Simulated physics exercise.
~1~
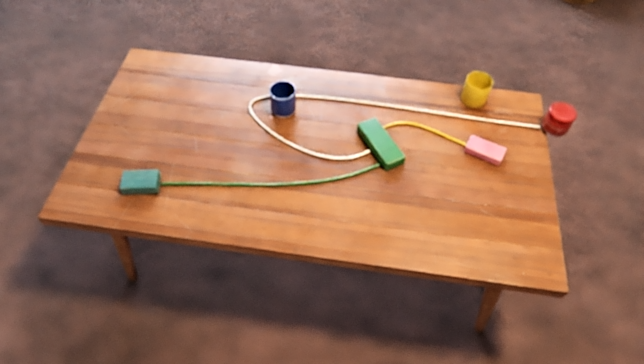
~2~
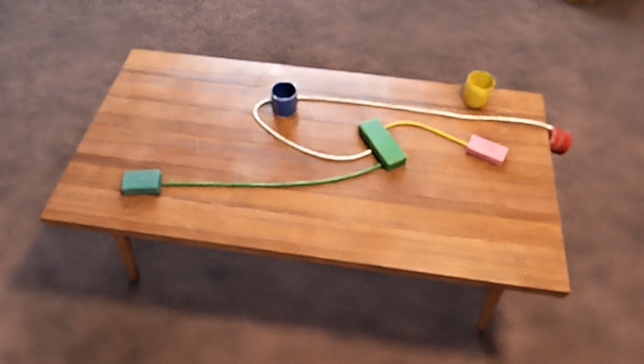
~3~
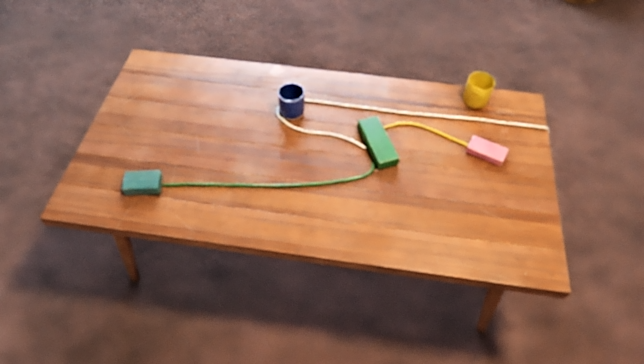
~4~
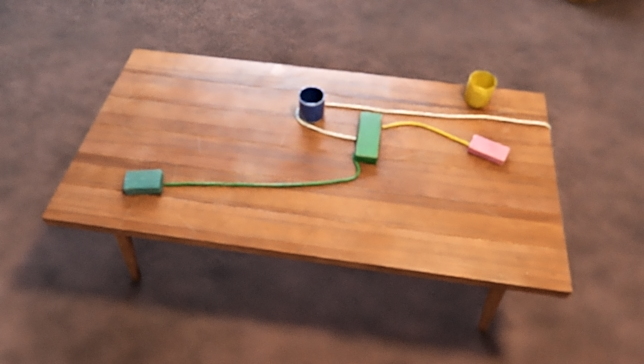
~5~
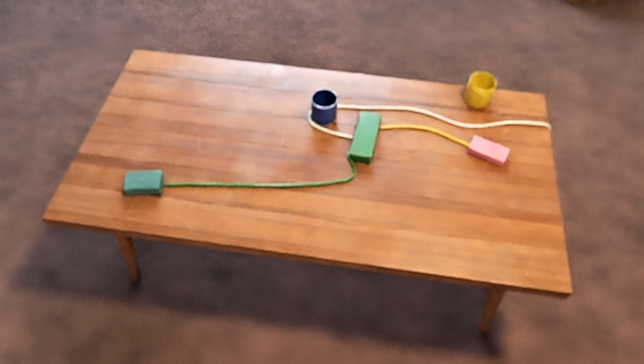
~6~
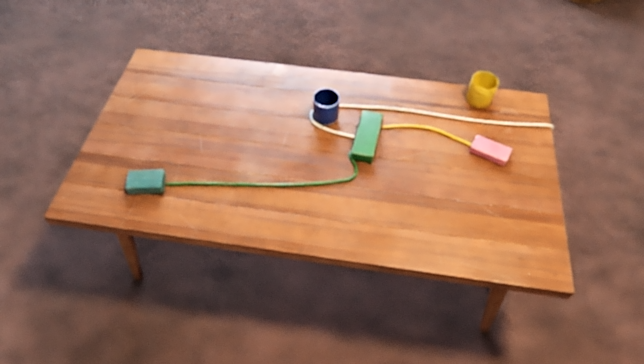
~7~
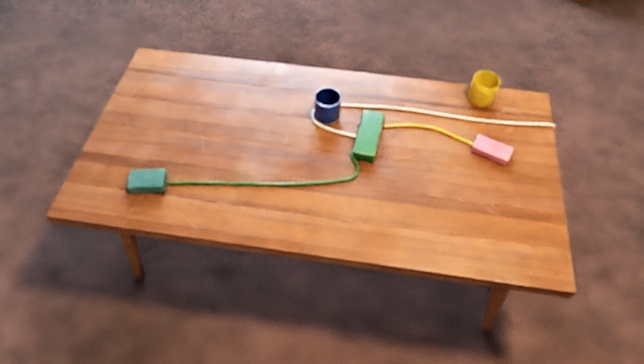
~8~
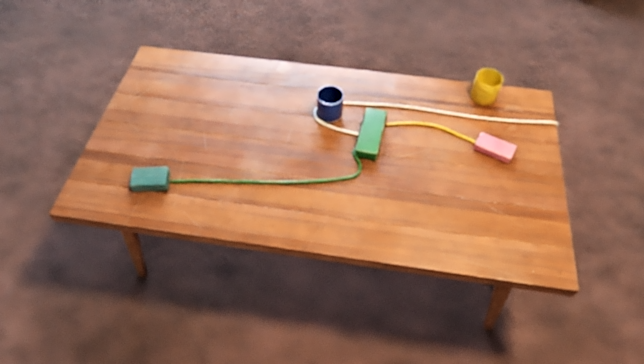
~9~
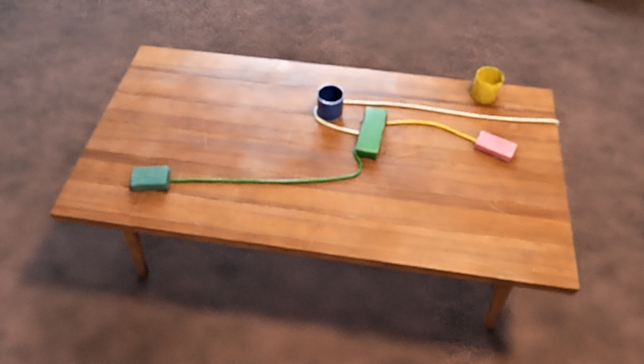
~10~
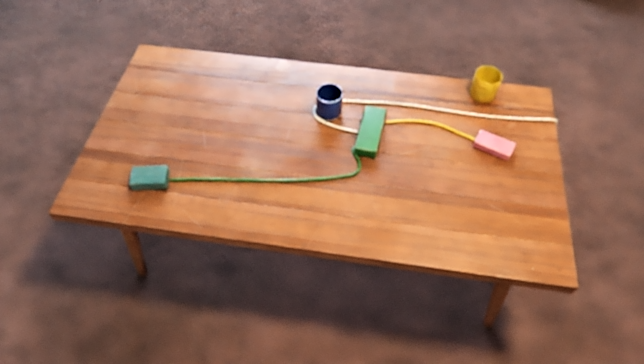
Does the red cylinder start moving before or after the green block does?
The red cylinder moves first, tipping over the right edge of the table while the green block is still in place. The green block shifts only later, after the cylinder has gone out of view.
The footage shows a wooden table with corded blocks, a blue mug and a yellow cup as a red cylinder drops off the right edge; the white cable then drags the mug rightward, the green block shifts slightly, and both settle on the table.
